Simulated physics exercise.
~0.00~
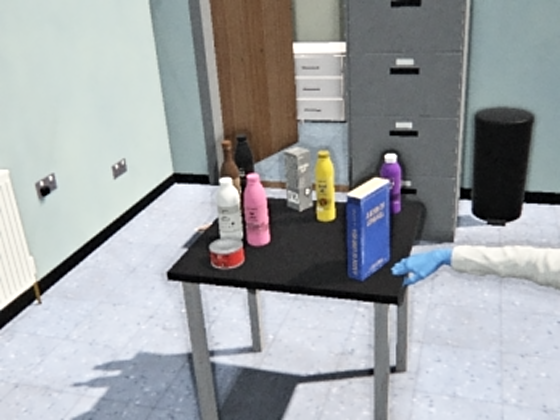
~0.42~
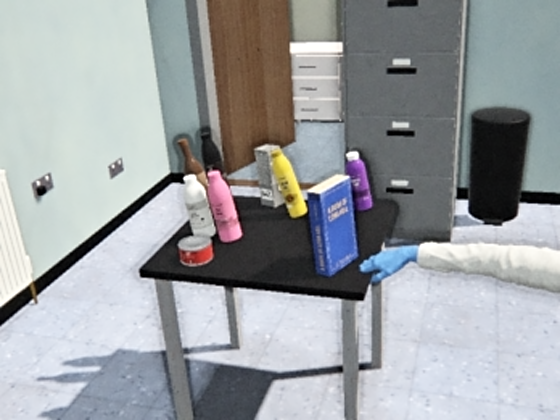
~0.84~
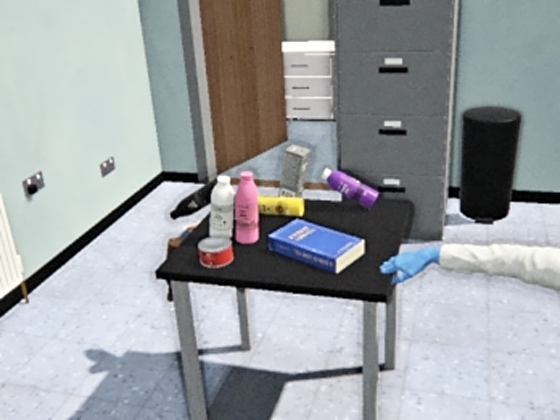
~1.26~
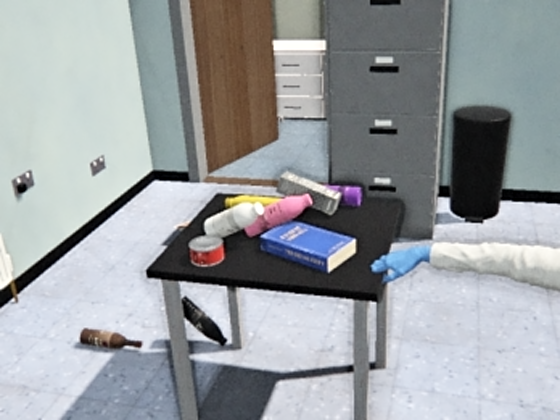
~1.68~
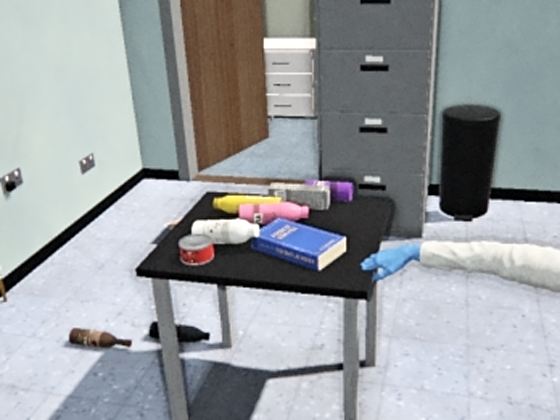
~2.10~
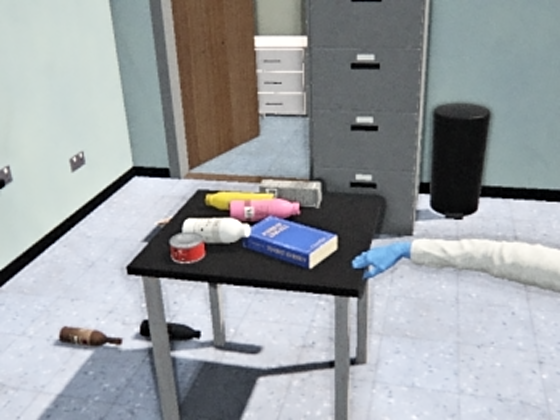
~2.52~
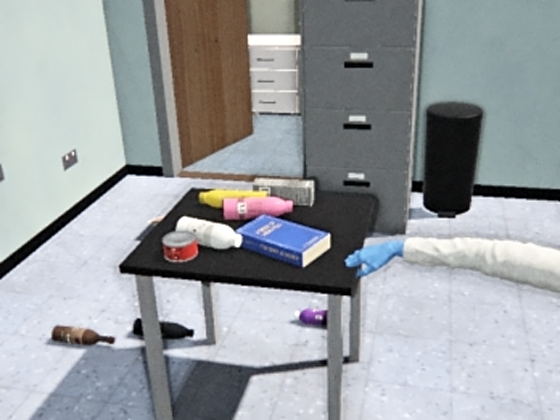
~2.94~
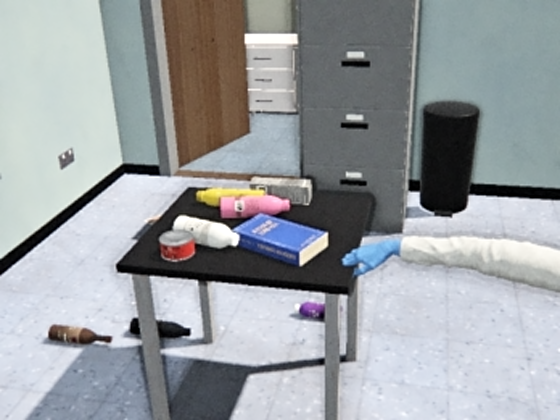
In an office, bottles topple on a jolted black table and three fall to the floor.
